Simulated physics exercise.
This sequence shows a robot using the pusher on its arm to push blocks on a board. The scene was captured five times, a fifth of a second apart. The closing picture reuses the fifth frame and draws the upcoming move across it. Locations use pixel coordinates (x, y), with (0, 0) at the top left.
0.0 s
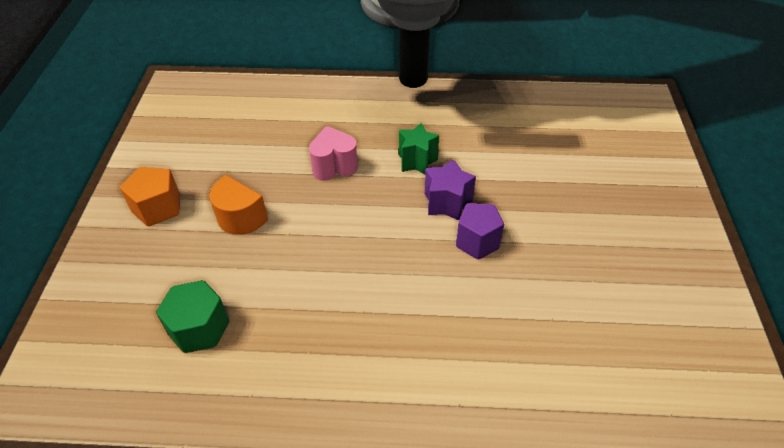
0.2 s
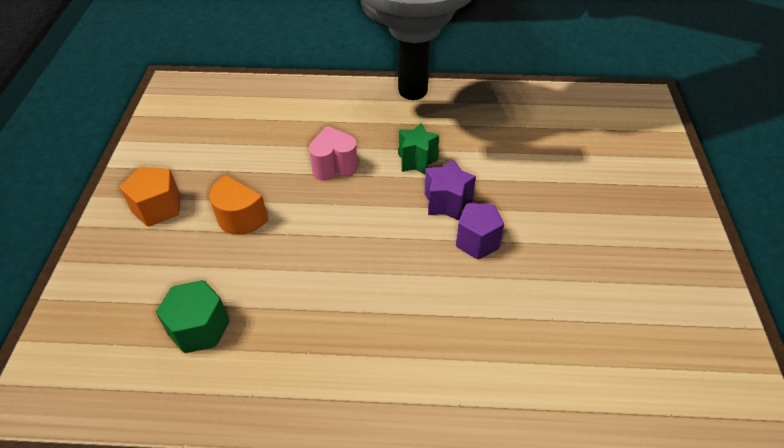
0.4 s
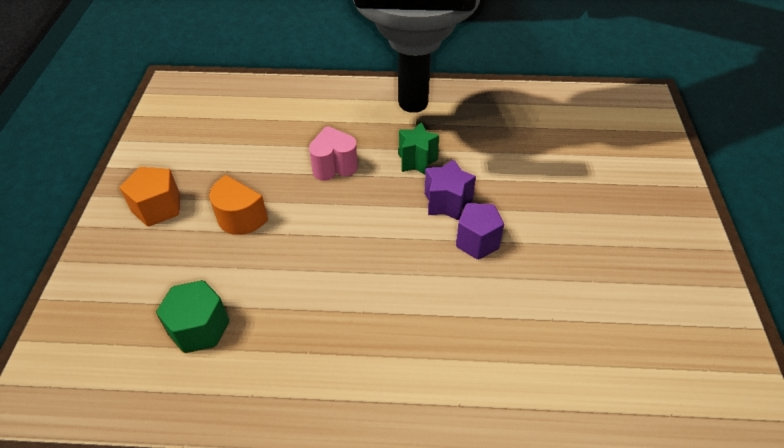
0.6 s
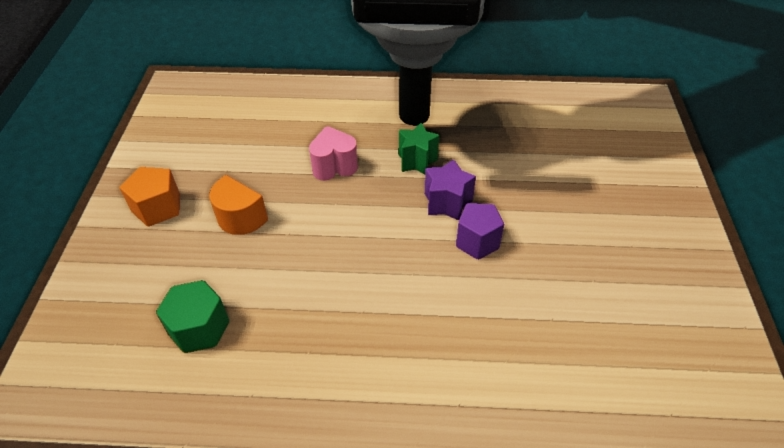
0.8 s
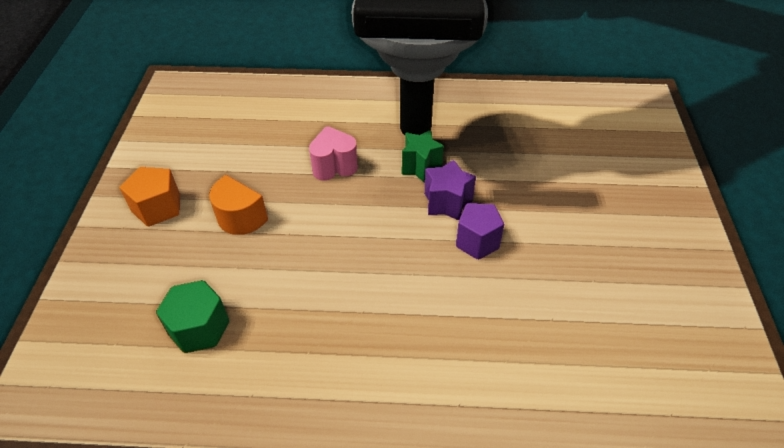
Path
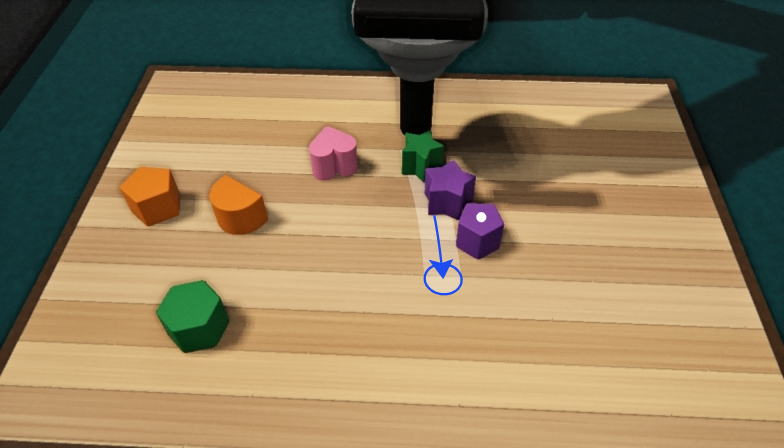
A robot arm's black pusher moves slowly down from the top centre toward the viewer, reaches the small green star and nudges it slightly toward the purple star. The fixed camera looks down at an angle on a striped wooden board over a dark teal surface. A pink heart, two orange blocks and a green hexagon sit still to the left, a purple star and five-sided block right of centre.
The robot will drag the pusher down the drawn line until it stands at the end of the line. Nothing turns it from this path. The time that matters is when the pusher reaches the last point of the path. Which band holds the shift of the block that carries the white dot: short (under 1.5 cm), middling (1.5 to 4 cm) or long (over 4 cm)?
The block winds up beyond 4 cm from where it is now.
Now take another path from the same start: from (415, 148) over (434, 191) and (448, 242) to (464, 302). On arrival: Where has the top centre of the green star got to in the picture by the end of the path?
The centre of its top face lies at (467, 310).
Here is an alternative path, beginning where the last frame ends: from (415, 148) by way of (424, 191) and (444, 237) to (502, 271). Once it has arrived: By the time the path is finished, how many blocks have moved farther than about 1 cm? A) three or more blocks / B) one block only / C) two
I choose A.
The line goes from (415, 148) via (432, 207), ending at (443, 279); the dot is on the purple five-sided block.
The first path, step by step. One third of the way, pusher at (428, 169); green star at (433, 185); purple star at (462, 209), turned 15° anticlockwise; purple five-sided block at (496, 239), turned 15° anticlockwise.
Two thirds of the way, pusher at (438, 212); green star at (443, 231); purple star at (474, 259), turned 15° anticlockwise; purple five-sided block at (518, 272), turned 85° anticlockwise.
At the end, pusher at (445, 262); pink heart-shaped block unmoved; green star at (452, 285); purple star at (490, 316), turned 25° anticlockwise; purple five-sided block at (537, 295), turned 165° anticlockwise.
